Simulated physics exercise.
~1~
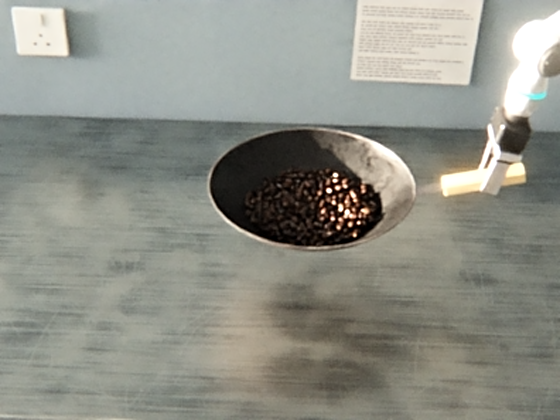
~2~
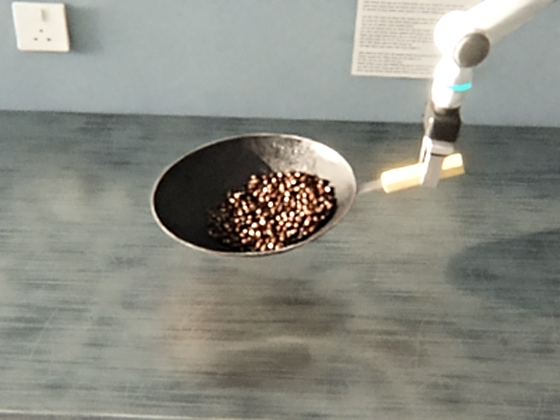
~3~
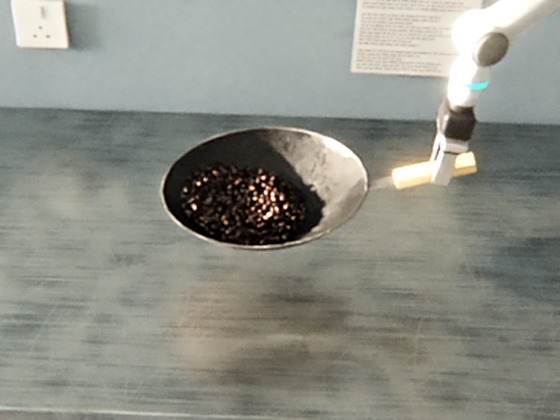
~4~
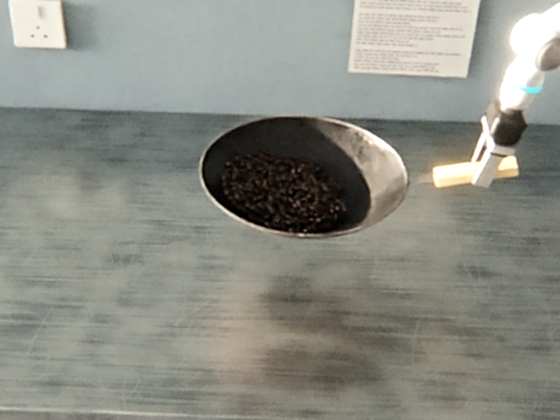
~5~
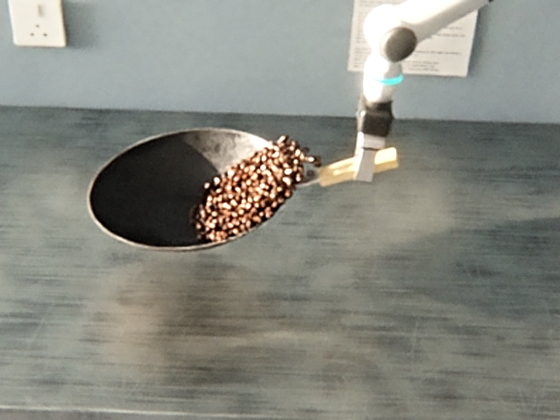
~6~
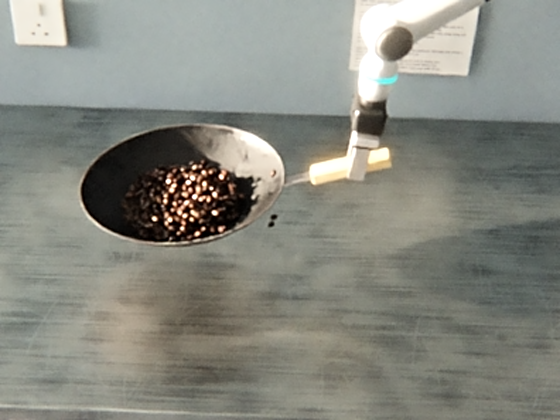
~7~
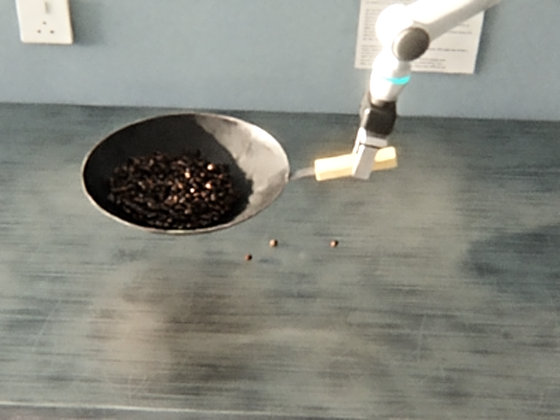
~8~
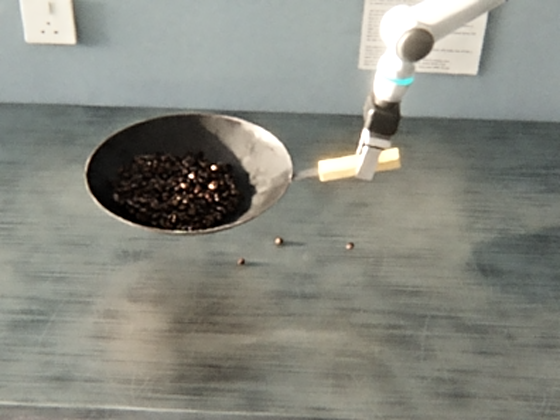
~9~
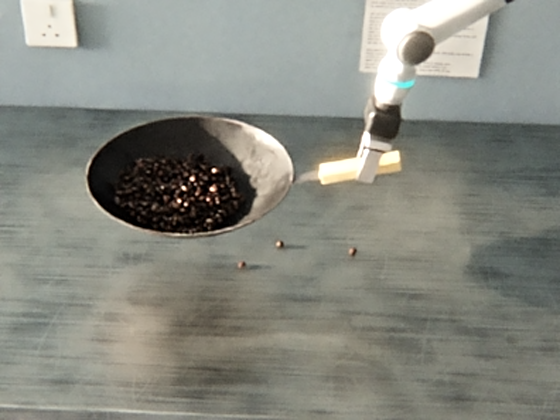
Robot arm swinging a wok of dark beans left and right above a grey table, spilling three before holding it still.
